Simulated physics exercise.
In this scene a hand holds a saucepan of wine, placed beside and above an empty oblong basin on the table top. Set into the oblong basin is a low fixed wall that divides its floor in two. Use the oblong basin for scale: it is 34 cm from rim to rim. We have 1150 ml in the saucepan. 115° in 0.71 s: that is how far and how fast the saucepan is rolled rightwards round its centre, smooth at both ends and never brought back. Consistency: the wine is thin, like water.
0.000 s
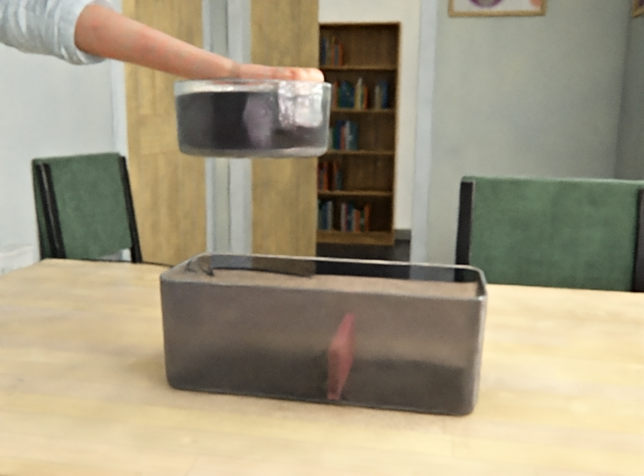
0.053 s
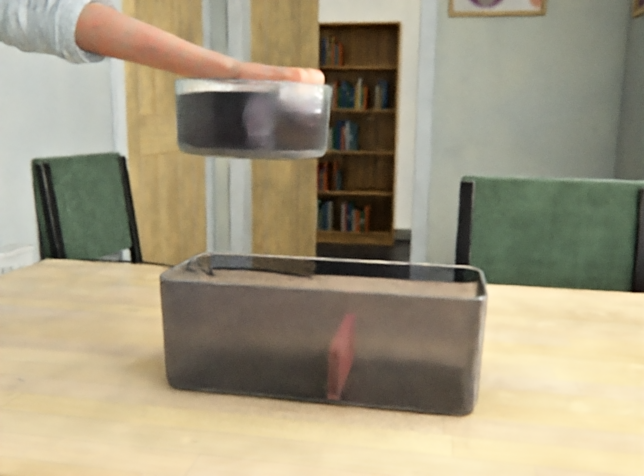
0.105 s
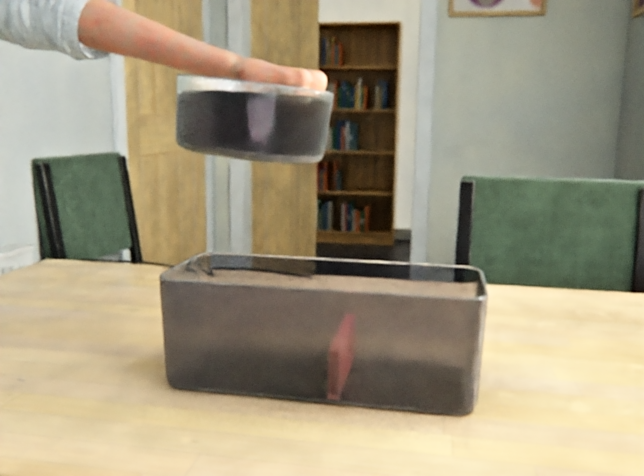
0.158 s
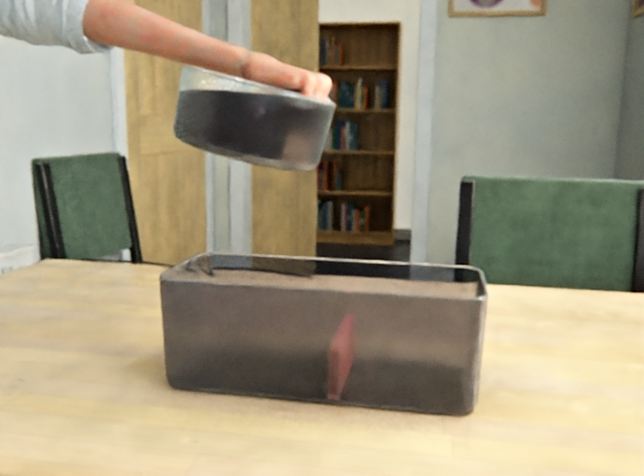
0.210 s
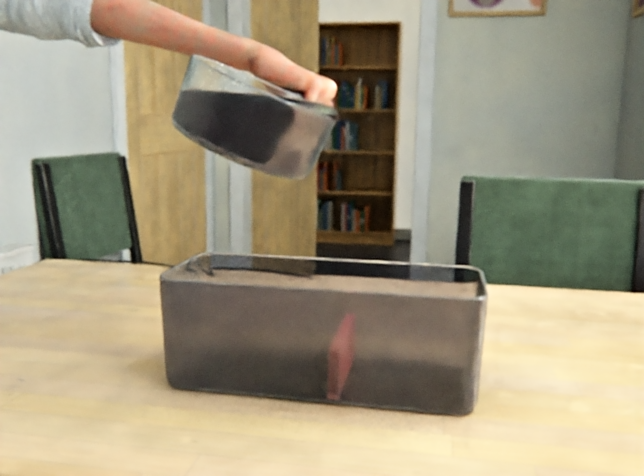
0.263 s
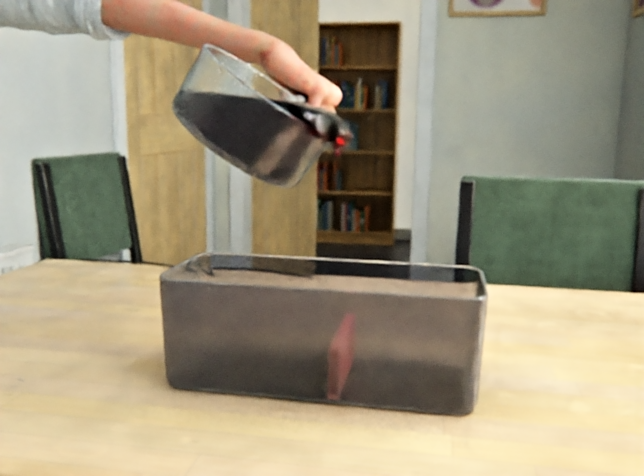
A hand reaching in from the upper left holds a clear, round vessel of dark wine, level at first, then tilts it steadily rightward until a little dark red liquid slips over its right rim. Below sits a grey, see-through oblong basin with a reddish patch on its front, on a pale wooden table between two green chairs. The fixed, near-level view shows a room with a bookcase behind.
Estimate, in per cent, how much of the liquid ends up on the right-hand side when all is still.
54 %.
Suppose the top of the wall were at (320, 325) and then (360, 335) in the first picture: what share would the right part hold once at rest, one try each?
The first gives near 70 per cent and the second near 45 per cent.
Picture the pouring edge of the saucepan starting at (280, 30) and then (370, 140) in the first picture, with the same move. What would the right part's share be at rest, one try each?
Result: 40 per cent, then 65 per cent.
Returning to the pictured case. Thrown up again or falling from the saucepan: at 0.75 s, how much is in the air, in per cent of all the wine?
Estimated airborne part: Roughly 26 per cent.
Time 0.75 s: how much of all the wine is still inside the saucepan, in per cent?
Around 2 in a hundred.
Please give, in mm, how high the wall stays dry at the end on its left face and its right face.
The left side gives some 36 mm, the right side some 18 mm.
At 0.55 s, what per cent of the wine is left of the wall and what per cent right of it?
0 per cent left and 36 right, roughly.
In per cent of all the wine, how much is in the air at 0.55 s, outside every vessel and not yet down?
Roughly 46 percent.
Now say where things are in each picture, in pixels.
It leans 0°; its right rim is at (328, 87); the wine meets the walls at (186, 95) and (326, 97); the oblong basin's rim runs from (180, 266) to (484, 284); the wall's top is at (343, 331), in the first picture.
It leans 2°; its right rim is at (329, 89); the wine meets the walls at (186, 95) and (327, 98), in the second picture.
It leans 6°; its right rim is at (331, 96); the wine meets the walls at (188, 94) and (328, 100), in the third picture.
It leans 13°; its right rim is at (333, 106); the wine meets the walls at (190, 93) and (332, 102), in the fourth picture.
It leans 23°; its right rim is at (333, 121); the wine meets the walls at (188, 94) and (334, 115); 3 per cent is over the edge, in the fifth picture.
It leans 35°; its right rim is at (331, 137); the wine meets the walls at (186, 93) and (324, 124); 9 per cent is over the edge, in the sixth picture.
Then, 0.55 s in, the tilt is 101° and 15 per cent is still to pour, 0 is left of the wall and 37 right of it.
Then, 0.75 s in, the tilt is 115° and 2 per cent is still to pour, 21 is left of the wall and 47 right of it.
Then, 0.97 s in, the tilt is 115° and 0 per cent is still to pour, 30 is left of the wall and 60 right of it.
Then, 1.21 s in, the tilt is 115° and 0 per cent is still to pour, 35 is left of the wall and 54 right of it.
Finally, 36 per cent lies left of the wall, 54 right of it and 10 outside.
